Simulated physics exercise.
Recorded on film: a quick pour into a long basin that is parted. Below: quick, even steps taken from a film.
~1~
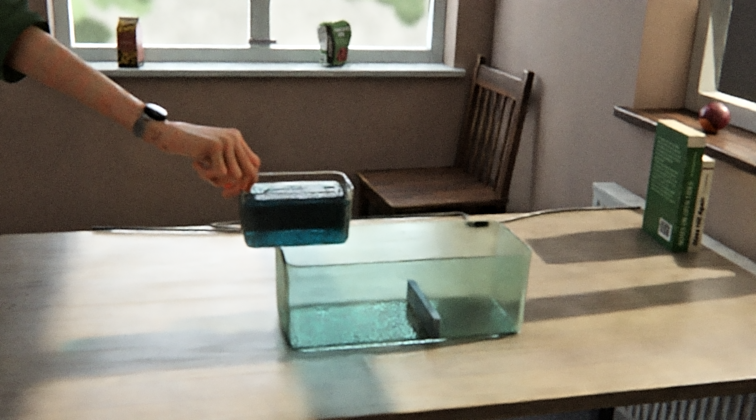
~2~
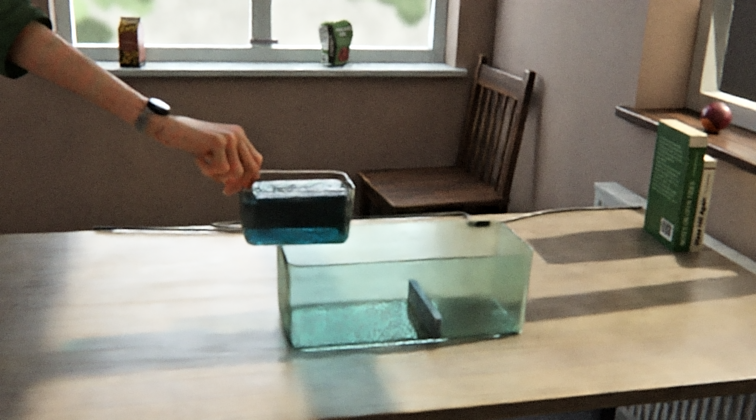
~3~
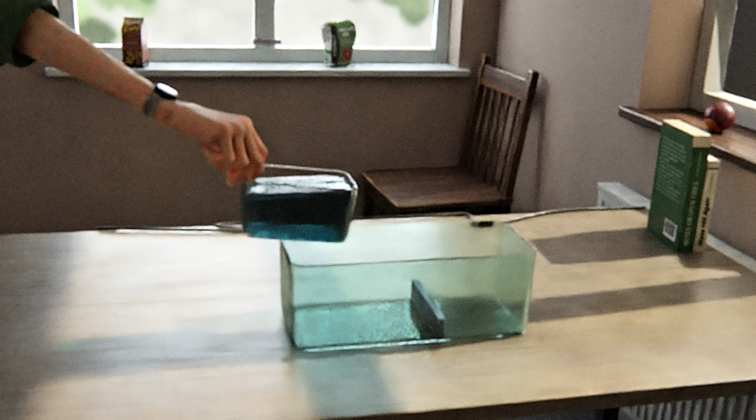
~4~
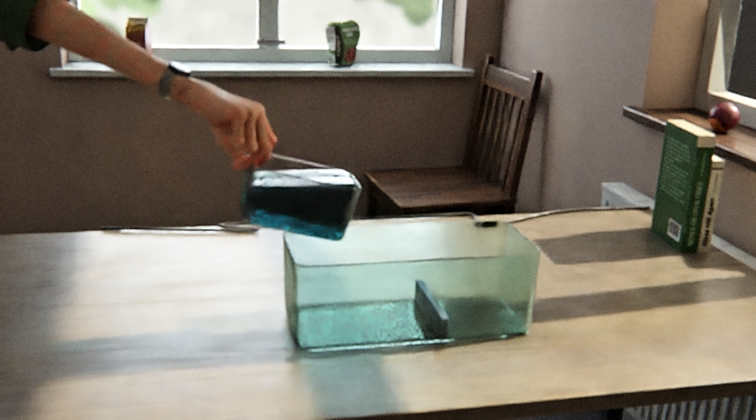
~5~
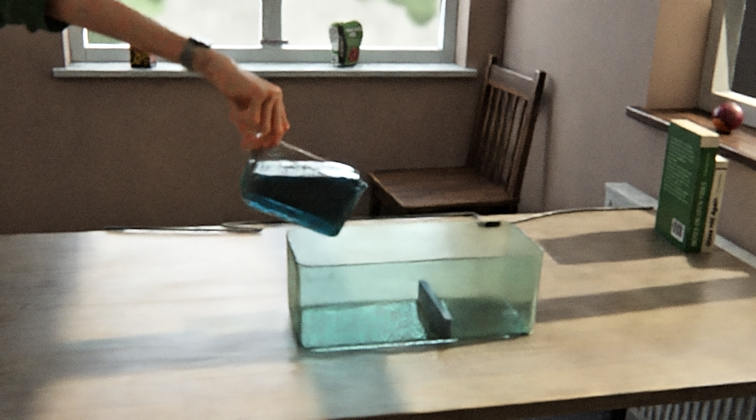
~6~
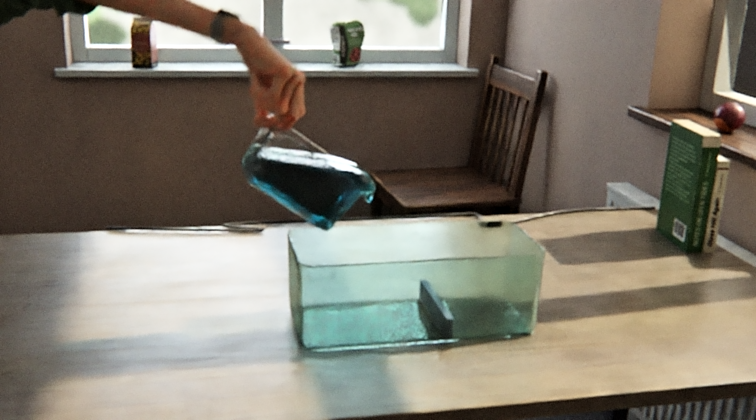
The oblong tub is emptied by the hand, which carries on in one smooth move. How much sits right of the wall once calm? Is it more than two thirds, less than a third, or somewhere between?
Somewhere between a third and two thirds.
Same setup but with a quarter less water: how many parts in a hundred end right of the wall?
About 40 in a hundred.
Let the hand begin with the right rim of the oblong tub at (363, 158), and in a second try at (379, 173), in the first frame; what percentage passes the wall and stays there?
Roughly 55 % and 60 %.
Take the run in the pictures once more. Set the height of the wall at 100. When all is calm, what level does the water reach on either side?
Left side 40 percent, right side 60 percent.
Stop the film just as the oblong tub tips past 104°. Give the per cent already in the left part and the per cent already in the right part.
Some 25 per cent left and 0 right.
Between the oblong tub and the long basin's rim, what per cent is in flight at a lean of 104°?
50 %.
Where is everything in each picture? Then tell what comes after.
In the first frame, tilt 0°; pouring edge (348, 182); surface from (241, 192) to (345, 189); the long basin's rim runs from (280, 248) to (515, 237); the wall's top is at (423, 299).
In the second frame, tilt 2°; pouring edge (350, 182); surface from (243, 191) to (347, 187).
In the third frame, tilt 6°; pouring edge (352, 182); surface from (245, 188) to (350, 183).
In the fourth frame, tilt 14°; pouring edge (356, 183); surface from (247, 180) to (355, 178).
In the fifth frame, tilt 24°; pouring edge (359, 183); surface from (249, 169) to (358, 177); 3 per cent is over the edge.
In the sixth frame, tilt 36°; pouring edge (360, 183); surface from (250, 155) to (352, 171); 7 per cent is over the edge.
A moment on, the oblong tub is tipped right over and 24 per cent is still to pour, 25 is left of the wall and 2 right of it.
Next, the oblong tub is tipped right over and 0 per cent is still to pour, 26 is left of the wall and 67 right of it.
Then the oblong tub is tipped right over and 0 per cent is still to pour, 39 is left of the wall and 51 right of it.
Later the oblong tub is tipped right over and 0 per cent is still to pour, 49 is left of the wall and 47 right of it.
Finally, 52 per cent lies left of the wall, 44 right of it and 3 outside.
